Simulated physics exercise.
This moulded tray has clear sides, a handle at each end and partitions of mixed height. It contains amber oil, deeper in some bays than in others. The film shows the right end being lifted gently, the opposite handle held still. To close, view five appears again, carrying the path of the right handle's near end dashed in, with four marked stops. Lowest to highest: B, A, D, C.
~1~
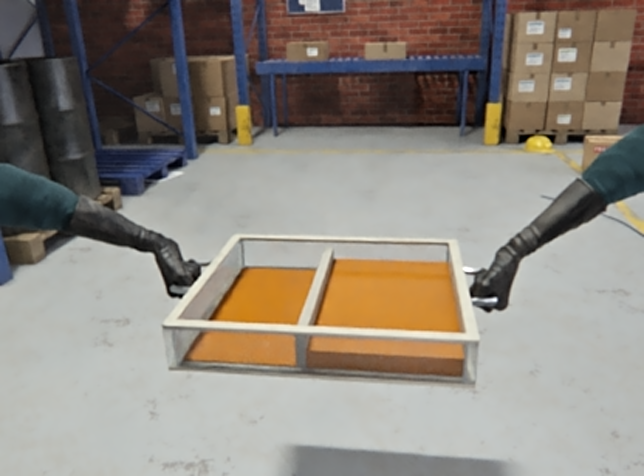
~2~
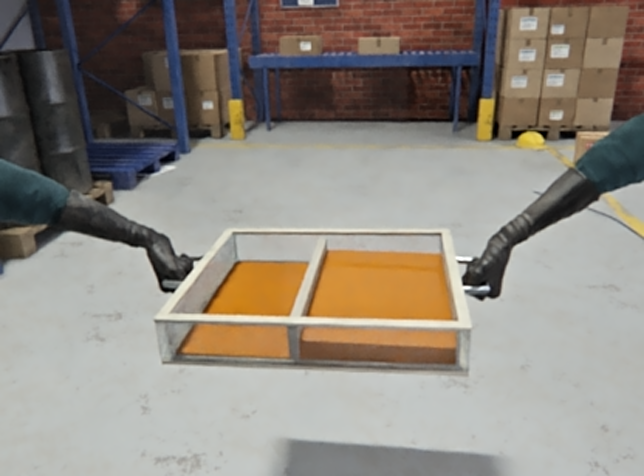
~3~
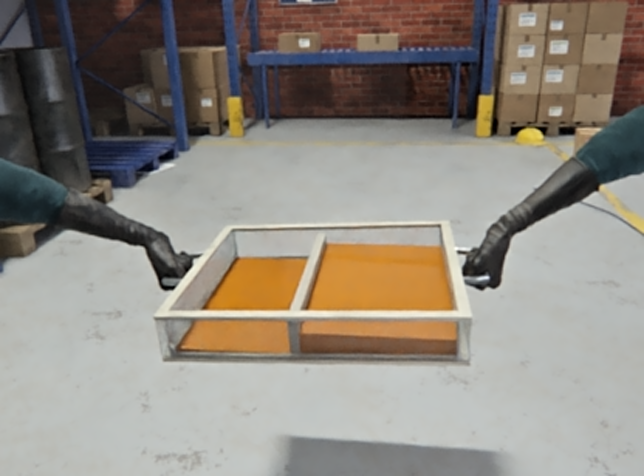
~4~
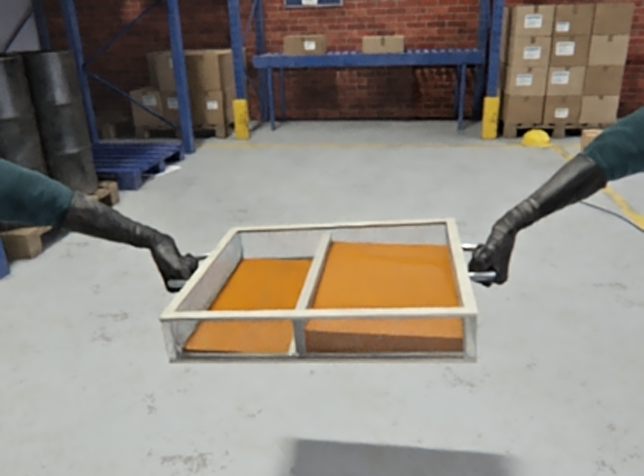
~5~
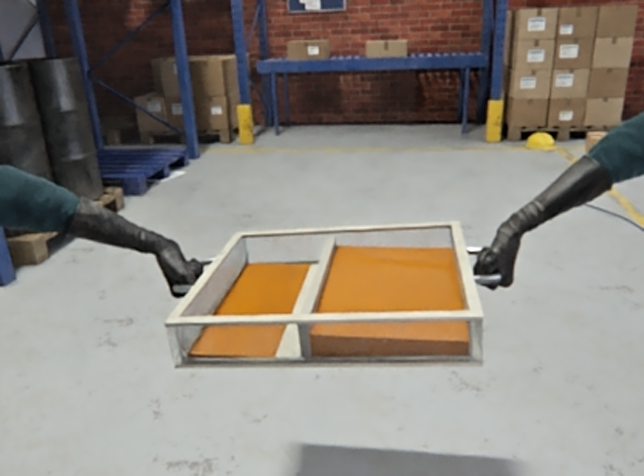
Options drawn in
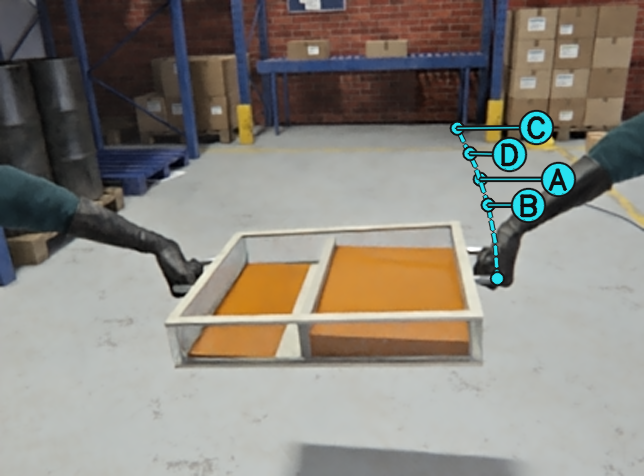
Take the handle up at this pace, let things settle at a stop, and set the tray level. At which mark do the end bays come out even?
Best: A.
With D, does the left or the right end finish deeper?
The left end bay.
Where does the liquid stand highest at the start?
It is the right one.
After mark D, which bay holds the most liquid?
That is the left bay.
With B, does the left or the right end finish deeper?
The right end bay.
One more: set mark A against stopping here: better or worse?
It is better.
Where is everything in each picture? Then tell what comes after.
In the first frame, the tray is level; deepest in the right bay, at (385, 299), shallowest in the left; right handle at (488, 286).
The second frame shows tipped about 1° down to the left; no wall is crossed; right handle at (481, 275).
The third frame shows tipped about 3° down to the left; no wall is crossed; right handle at (481, 265).
The fourth frame shows tipped about 4° down to the left; no wall is crossed; right handle at (487, 261).
The fifth frame shows tipped about 4° down to the left; deepest in the right bay, at (389, 285), shallowest in the left; right handle at (492, 264).
On the marked copy, A at (480, 179); B at (488, 205); C at (457, 128); D at (470, 153).
If A is chosen, the two end bays stand about equally deep; nothing spills.
If B is chosen, the right end bay stands much deeper than the other; nothing spills.
If C is chosen, the left end bay stands much deeper than the other; about 6 % goes over the rim.
If D is chosen, the left end bay stands a little deeper than the other; nothing spills.
